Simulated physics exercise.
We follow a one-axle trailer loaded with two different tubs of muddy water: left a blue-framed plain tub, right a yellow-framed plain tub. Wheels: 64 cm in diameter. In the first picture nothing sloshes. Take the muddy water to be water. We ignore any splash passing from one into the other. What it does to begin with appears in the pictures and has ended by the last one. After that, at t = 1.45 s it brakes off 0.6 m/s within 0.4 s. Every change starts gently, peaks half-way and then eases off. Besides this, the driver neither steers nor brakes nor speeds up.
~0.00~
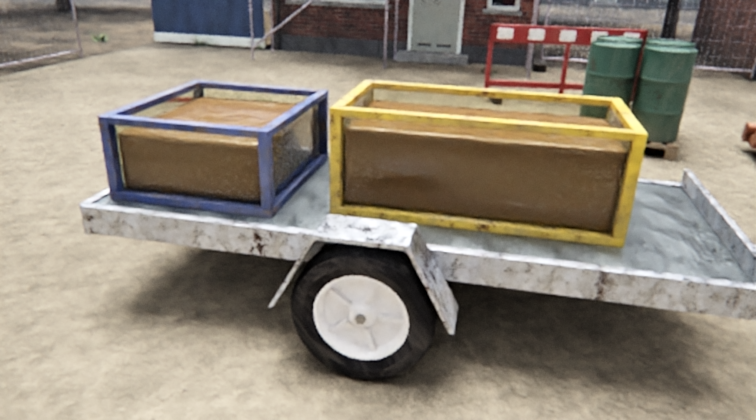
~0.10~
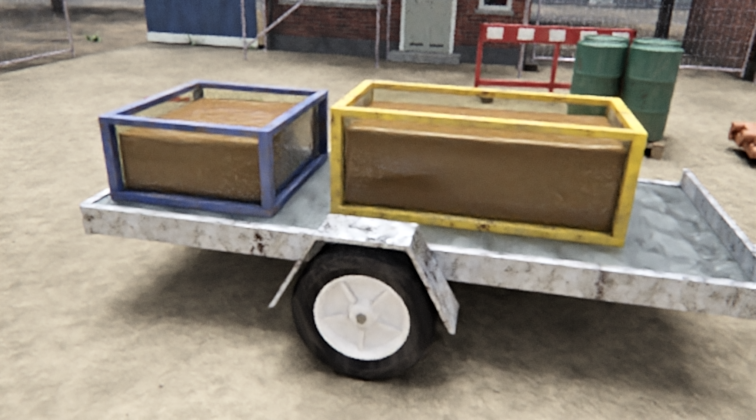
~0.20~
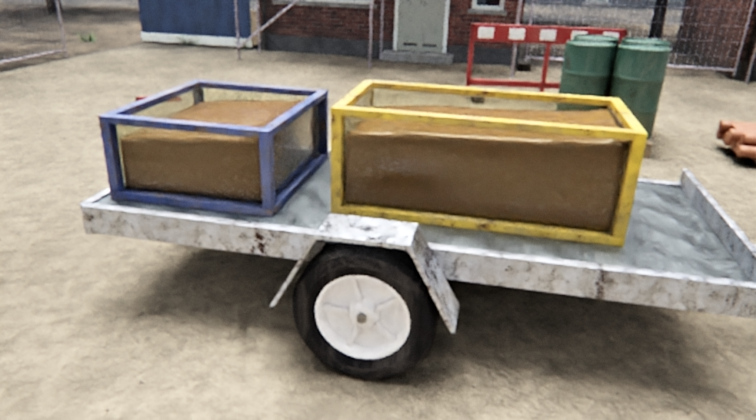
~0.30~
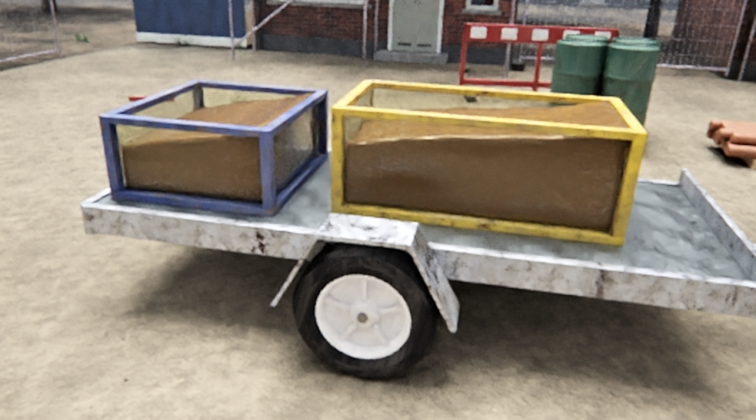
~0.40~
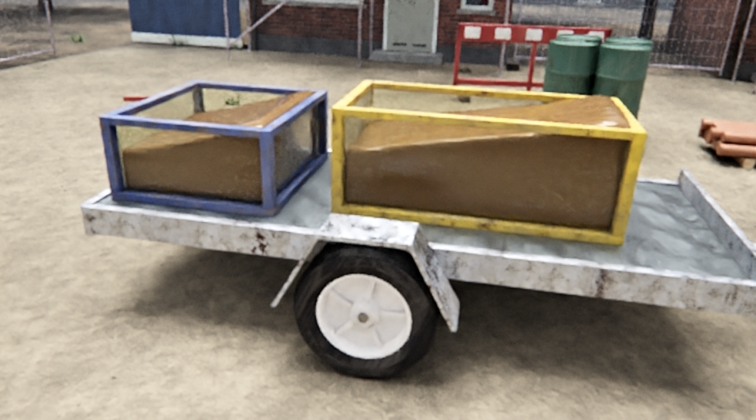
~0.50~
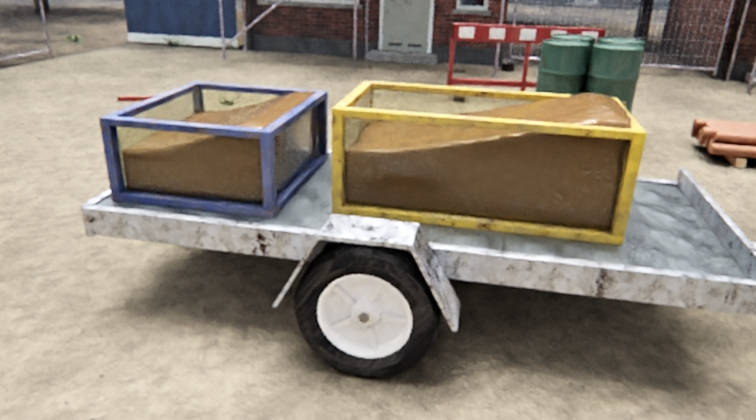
Muddy water in a blue-framed tub and a longer yellow-framed tub on a trailer sloping upward toward the right.
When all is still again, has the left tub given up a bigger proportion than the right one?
No, the right one has.
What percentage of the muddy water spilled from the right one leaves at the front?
About 60 percent.
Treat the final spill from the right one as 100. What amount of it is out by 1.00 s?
Some 10 per cent by then.
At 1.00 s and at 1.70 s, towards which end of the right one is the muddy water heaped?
The surface rises towards the rear end and then towards the forward end.
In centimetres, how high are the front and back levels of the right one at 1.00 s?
Roughly 36 cm in front and 44 cm behind.
After 1.00 s the left one has lost nothing (front 24 cm, back 40 cm); the right one has lost 1 per cent, over the front (front 36 cm, back 44 cm).
After 1.70 s the left one has lost 1 per cent, over the front and the back (front 37 cm, back 21 cm); the right one has lost 2 per cent, over the front and the back, a little elsewhere (front 47 cm, back 29 cm).
After 2.40 s the left one has lost 2 per cent, over the front (front 23 cm, back 37 cm); the right one has lost 8 per cent, over the front, a little elsewhere (front 38 cm, back 34 cm).
After 4.84 s the left one has lost 3 per cent, over the front, a little elsewhere; the right one has lost 12 per cent, over the front, a little elsewhere.
